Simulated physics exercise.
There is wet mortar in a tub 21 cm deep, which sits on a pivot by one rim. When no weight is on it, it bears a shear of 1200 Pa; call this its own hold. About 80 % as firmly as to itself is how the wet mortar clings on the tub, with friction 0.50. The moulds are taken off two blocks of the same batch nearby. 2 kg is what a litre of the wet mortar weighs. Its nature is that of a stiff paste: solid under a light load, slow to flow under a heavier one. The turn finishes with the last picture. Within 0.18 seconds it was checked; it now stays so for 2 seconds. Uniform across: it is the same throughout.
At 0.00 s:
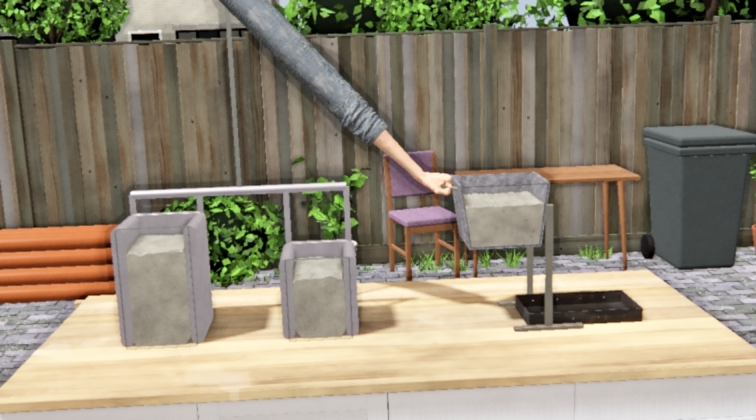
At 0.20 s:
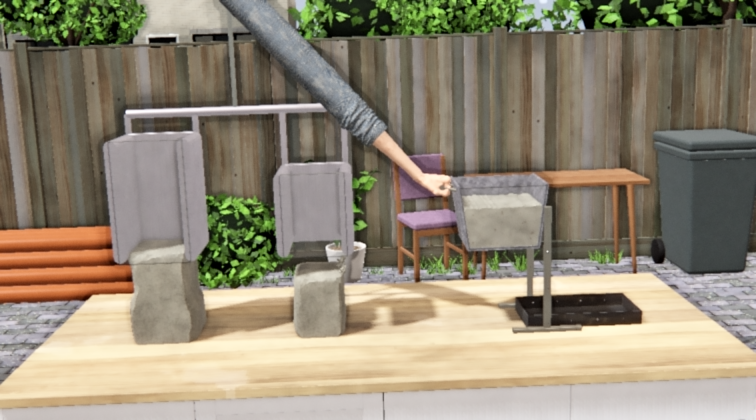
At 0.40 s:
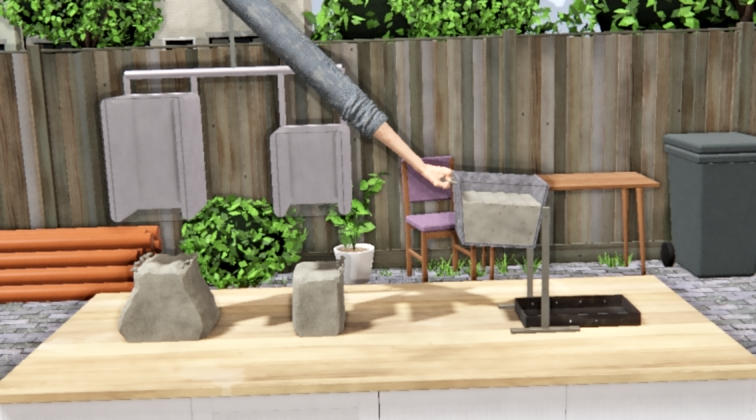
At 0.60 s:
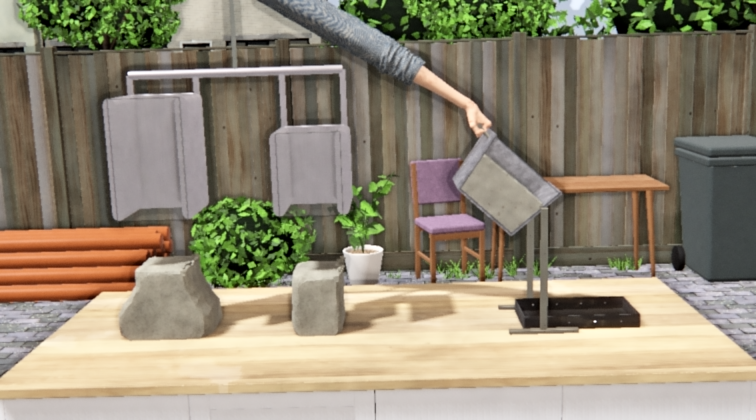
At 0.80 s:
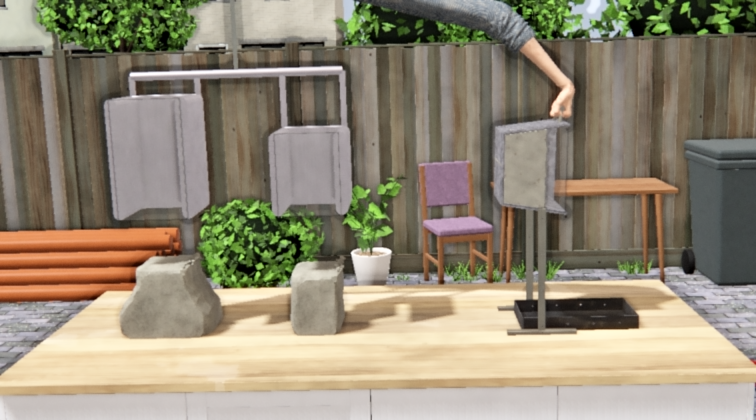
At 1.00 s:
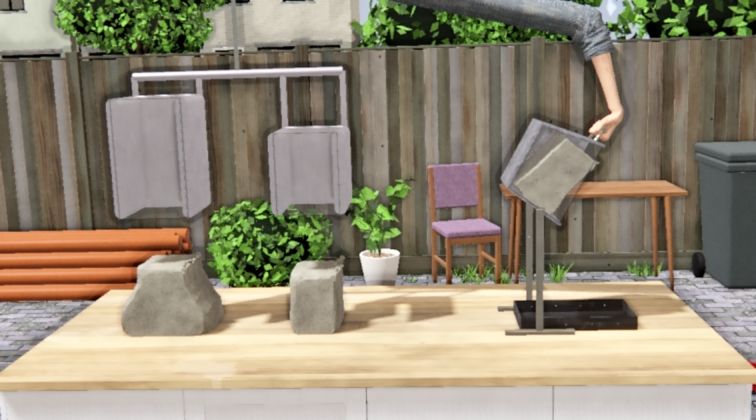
Two moulds lifted off a pair of grey blocks, and the left block slumped and spread at its base; then a hand swung the tub of wet mortar over on its stand toward the right.
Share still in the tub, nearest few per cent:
0 %.
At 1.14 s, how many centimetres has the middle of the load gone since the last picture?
About 15 cm.
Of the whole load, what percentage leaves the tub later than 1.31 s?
My estimate is near 0 in a hundred.
After 1.14 s, the tub is at 119 degrees and holds 34 %.
After 1.31 s, the tub is at 119 degrees and holds 0 %.
After 1.48 s, the tub is at 119 degrees and holds 0 %.
After 1.65 s, the tub is at 119 degrees and holds 0 %.
After 3.00 s, the tub is at 119 degrees and holds 0 %.
